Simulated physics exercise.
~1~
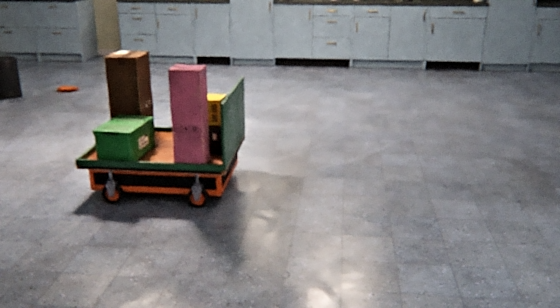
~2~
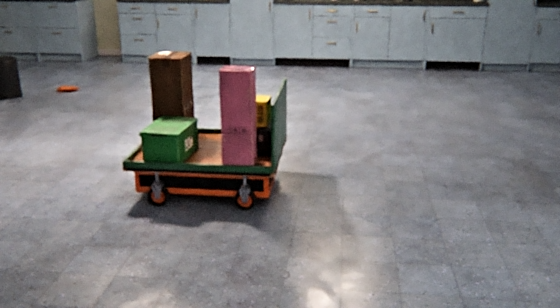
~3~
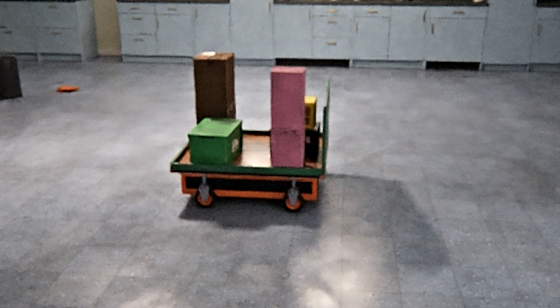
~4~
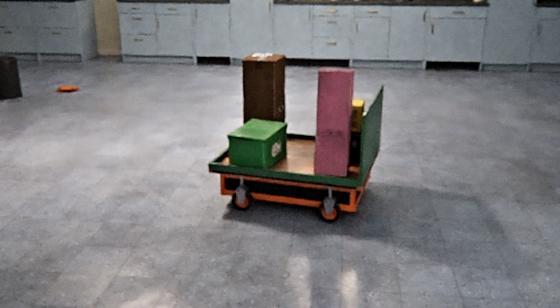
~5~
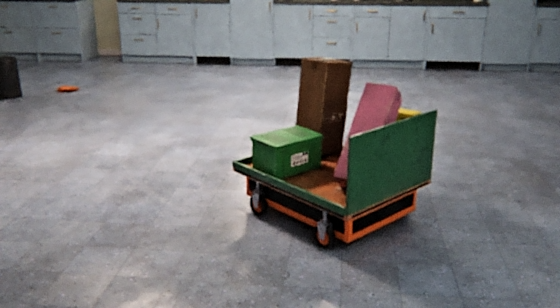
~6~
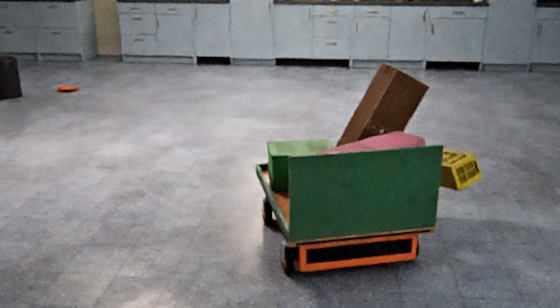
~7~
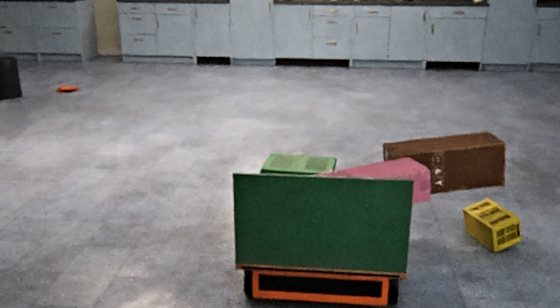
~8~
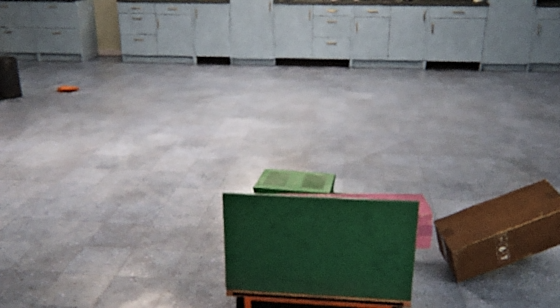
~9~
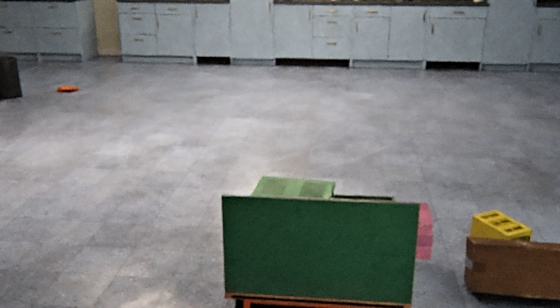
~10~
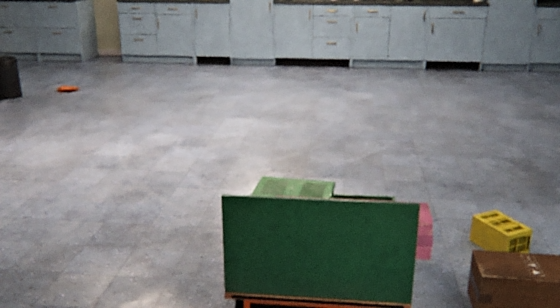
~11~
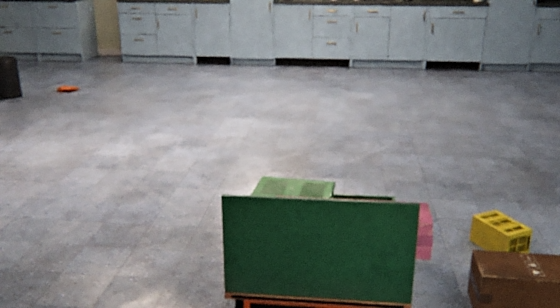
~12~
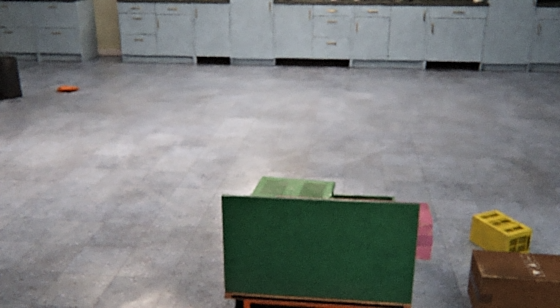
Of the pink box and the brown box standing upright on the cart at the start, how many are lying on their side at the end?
Two of them are lying on their side at the end, the pink box on the cart and the brown box on the floor.
